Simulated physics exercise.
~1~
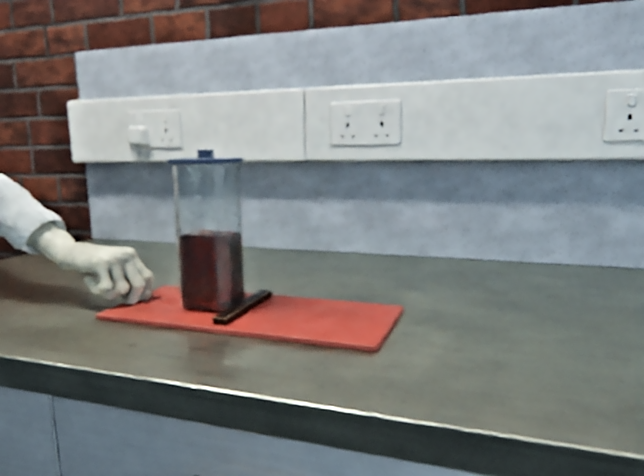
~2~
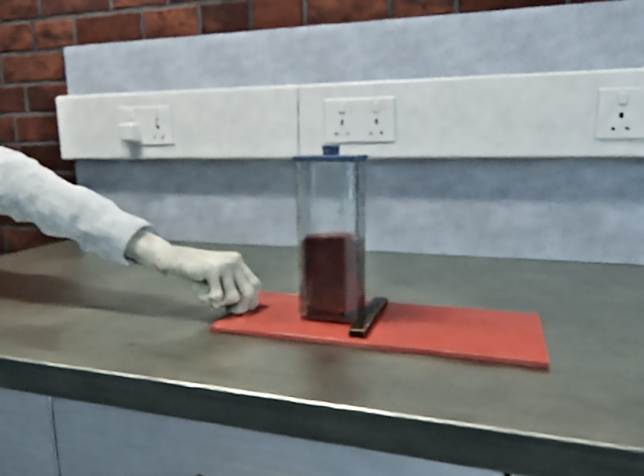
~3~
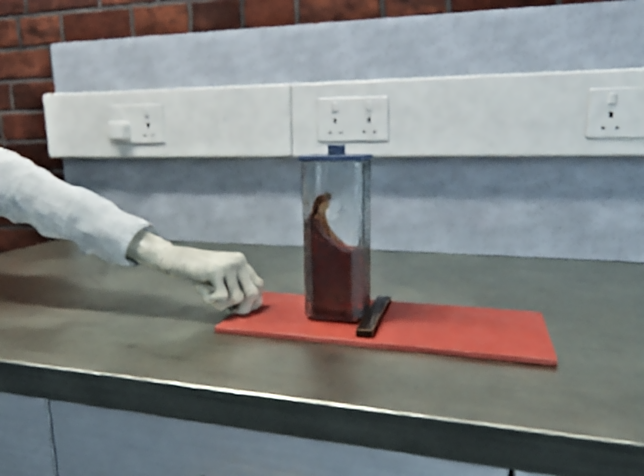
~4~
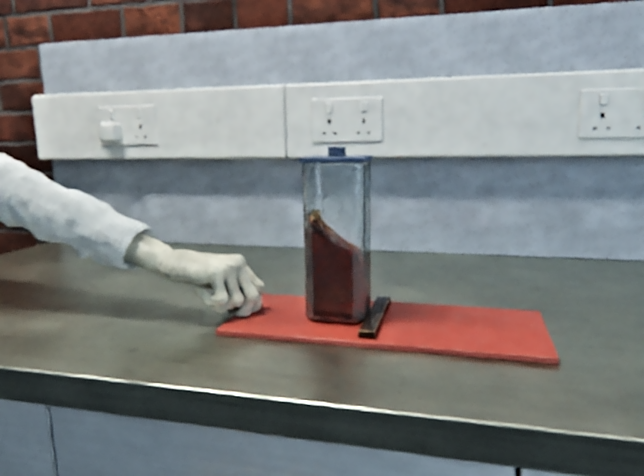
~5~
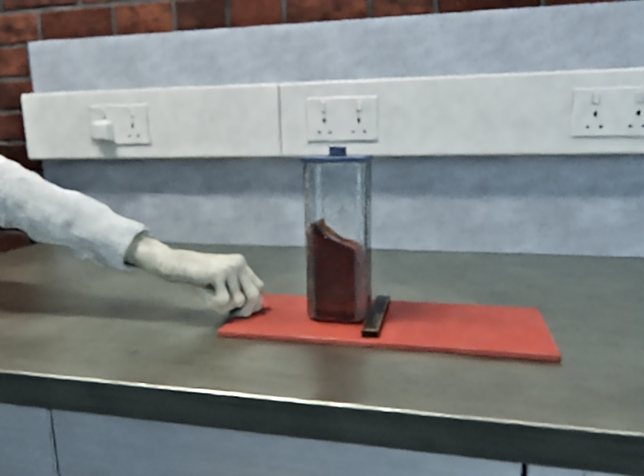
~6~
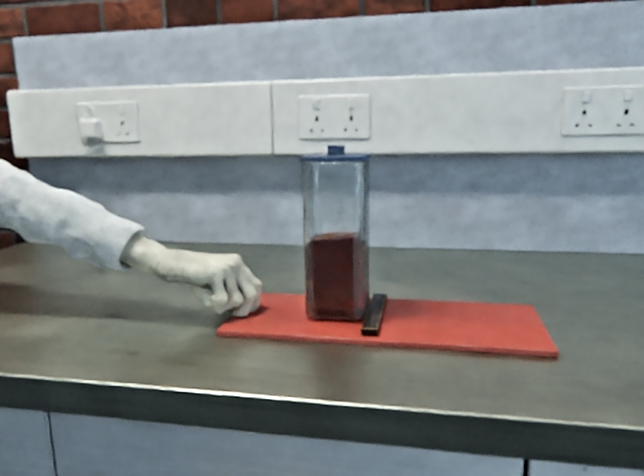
A tall clear canister with a blue lid, partly filled with dark reddish-brown tea, stands on a red board beside a short black batten, on a grey worktop seen from the front and slightly above. Behind are a pale panel with white sockets and a brick wall. From the left, a pale hand in a white sleeve slides the board to the right, carrying the canister and batten along. The board stops, and the tea surges up the canister's left side, then sinks back unevenly. Finally the tea lies nearly level, and the canister remains upright on the board, with the hand still at its left edge.
